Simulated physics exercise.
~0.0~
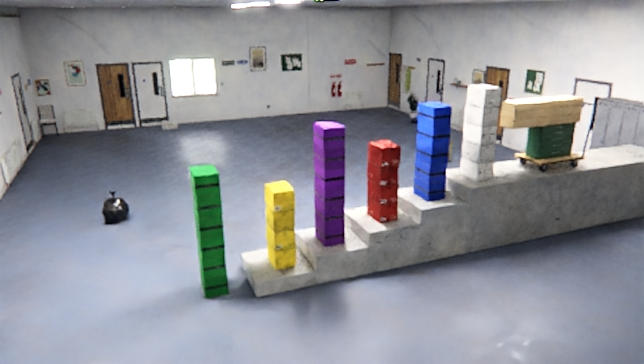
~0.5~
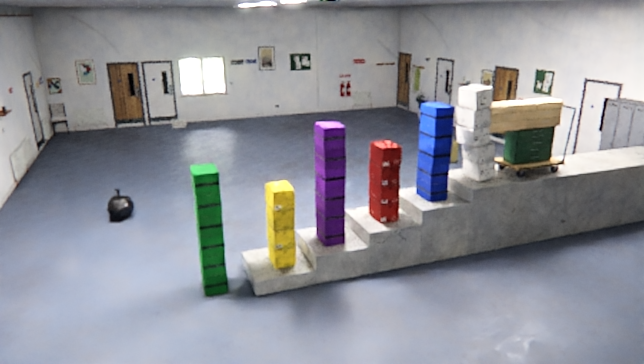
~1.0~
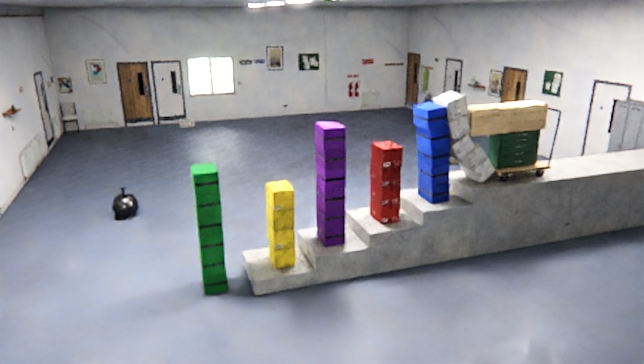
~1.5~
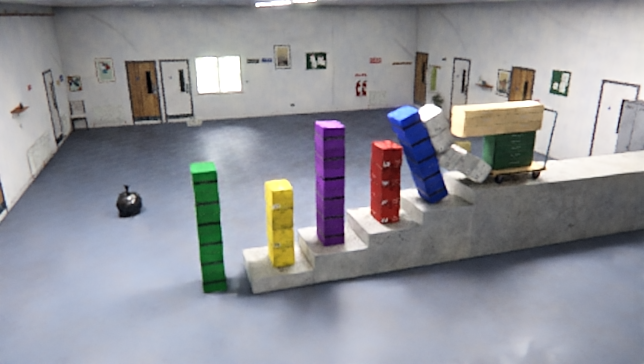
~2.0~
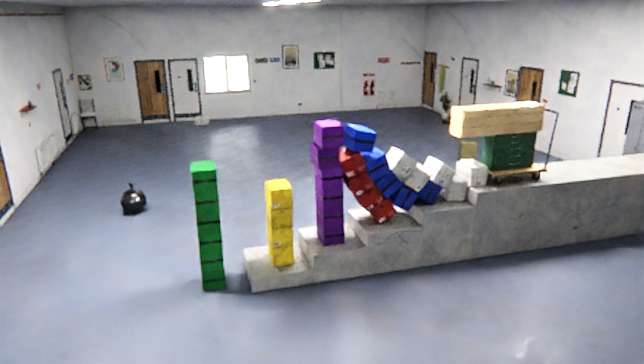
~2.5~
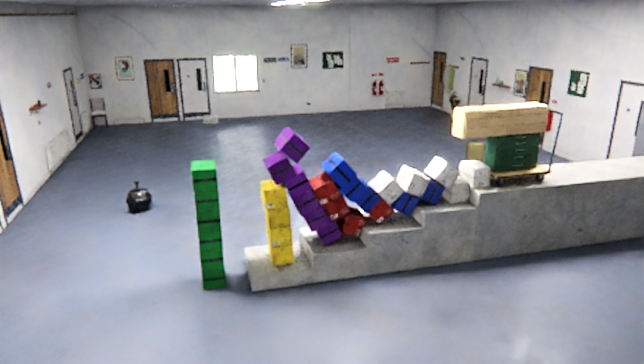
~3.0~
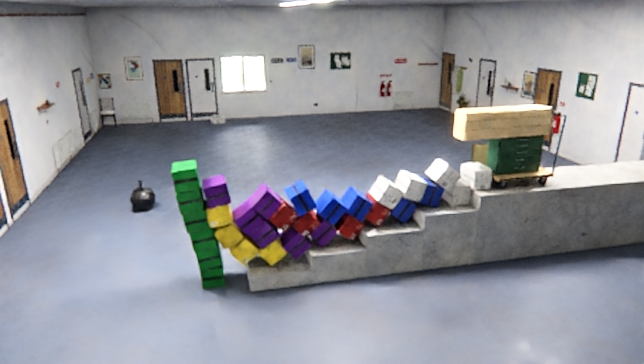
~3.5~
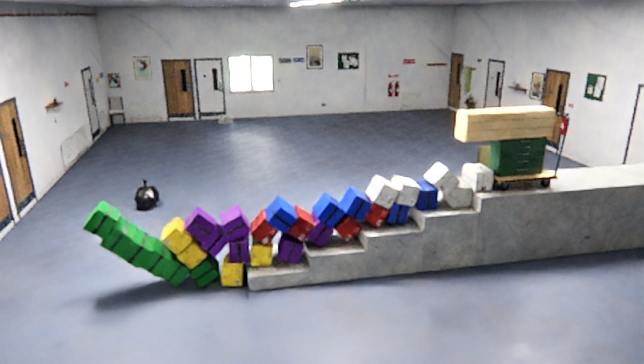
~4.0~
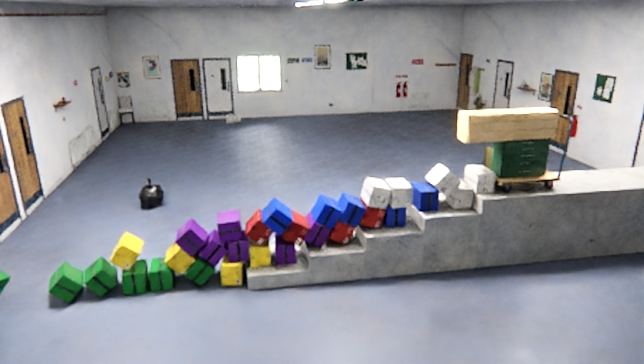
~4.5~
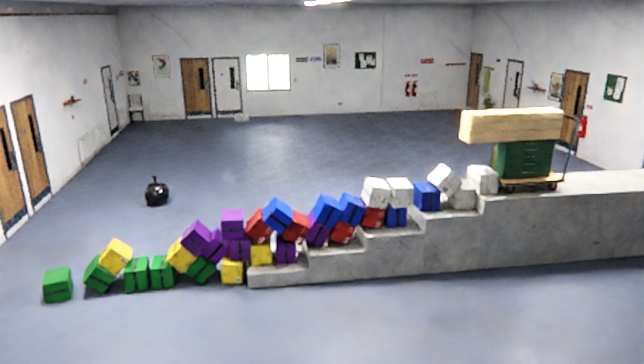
In a wide, pale-walled hall with a grey floor, six stacks of cartons stand on and beside descending concrete steps, white at the top, then blue, red, purple, yellow and green. A trolley loaded with a green block and a long wooden beam rolls left into the white stack, which buckles against the blue one. The blue stack leans into the red, and the red and purple topple down the steps in turn. The yellow stack folds into the green, which falls left across the floor. The cartons end in a jumbled, multicoloured trail, with the trolley still upright above.
